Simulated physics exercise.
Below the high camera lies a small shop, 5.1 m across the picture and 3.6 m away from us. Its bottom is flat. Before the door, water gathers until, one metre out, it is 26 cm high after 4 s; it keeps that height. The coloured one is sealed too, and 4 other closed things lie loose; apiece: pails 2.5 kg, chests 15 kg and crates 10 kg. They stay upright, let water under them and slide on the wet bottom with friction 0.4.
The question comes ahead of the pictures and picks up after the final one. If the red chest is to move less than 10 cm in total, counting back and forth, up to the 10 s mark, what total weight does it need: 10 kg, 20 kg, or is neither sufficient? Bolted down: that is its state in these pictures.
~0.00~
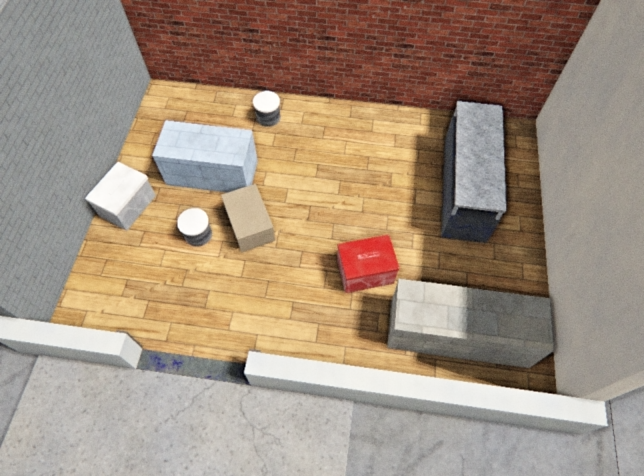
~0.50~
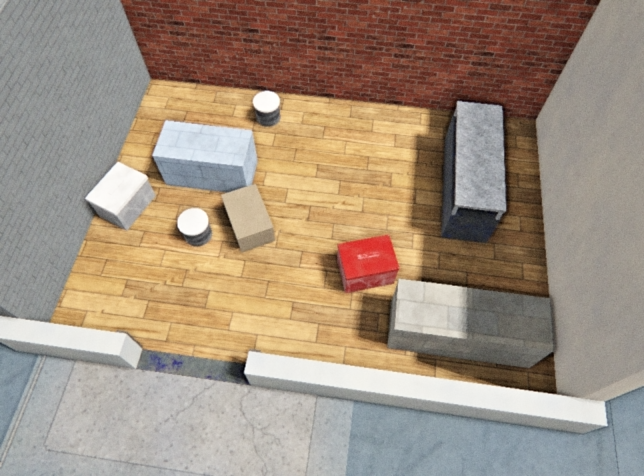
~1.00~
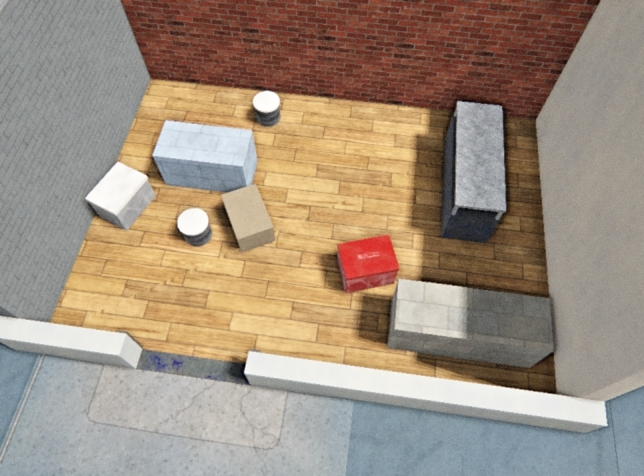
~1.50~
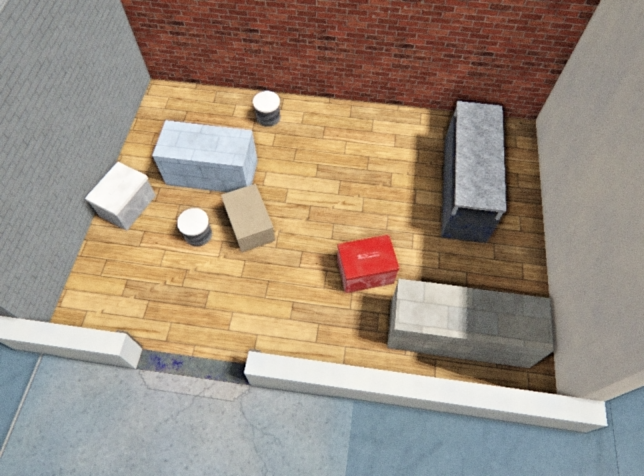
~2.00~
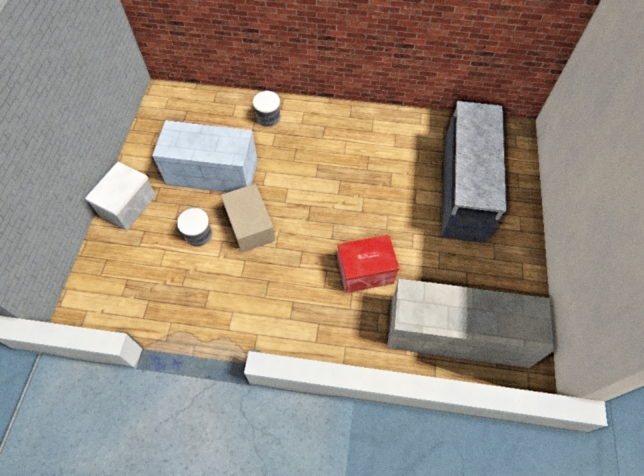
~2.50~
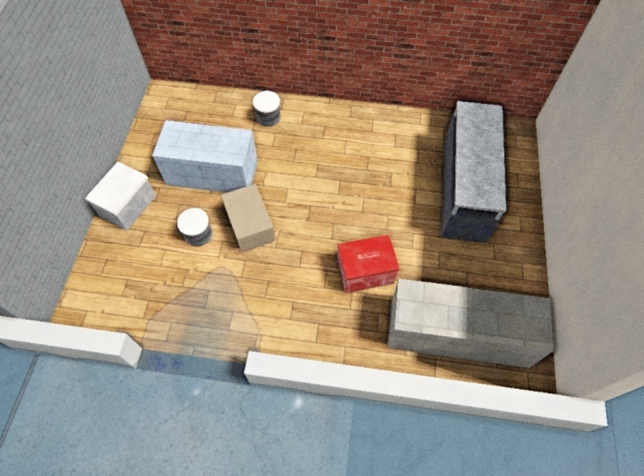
20 kg is needed.
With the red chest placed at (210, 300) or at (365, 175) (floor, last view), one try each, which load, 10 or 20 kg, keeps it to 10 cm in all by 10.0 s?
Trial 1 - no option succeeds; trial 2 - no option succeeds.
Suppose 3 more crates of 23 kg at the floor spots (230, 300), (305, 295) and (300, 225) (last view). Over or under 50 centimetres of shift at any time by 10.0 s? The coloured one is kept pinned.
Above the mark, below the mark, above the mark.
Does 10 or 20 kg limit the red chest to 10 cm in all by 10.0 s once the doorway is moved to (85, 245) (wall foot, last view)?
With that change, both options fail.
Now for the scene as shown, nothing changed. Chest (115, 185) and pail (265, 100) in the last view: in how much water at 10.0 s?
10 and 8 cm.
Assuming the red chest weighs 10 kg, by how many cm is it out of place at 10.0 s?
Shift: Roughly 20 cm.
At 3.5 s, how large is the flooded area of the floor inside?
Around 3.5 m2 of it.
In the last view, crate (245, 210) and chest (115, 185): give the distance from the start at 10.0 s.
In that order: 250 cm, 20 cm.
After 3.5 s the red chest would be 0 cm from its start with 10 kg and 0 cm from its start with 20 kg; 0 cm of water round it then.
After 4.5 s the red chest would be 0 cm from its start with 10 kg and 0 cm from its start with 20 kg; 2 cm of water round it then.
After 7.0 s the red chest would be 0 cm from its start with 10 kg and 0 cm from its start with 20 kg; 3 cm of water round it then.
After 10.0 s the red chest would be 20 cm from its start with 10 kg and 0 cm from its start with 20 kg; 6 cm of water round it then.
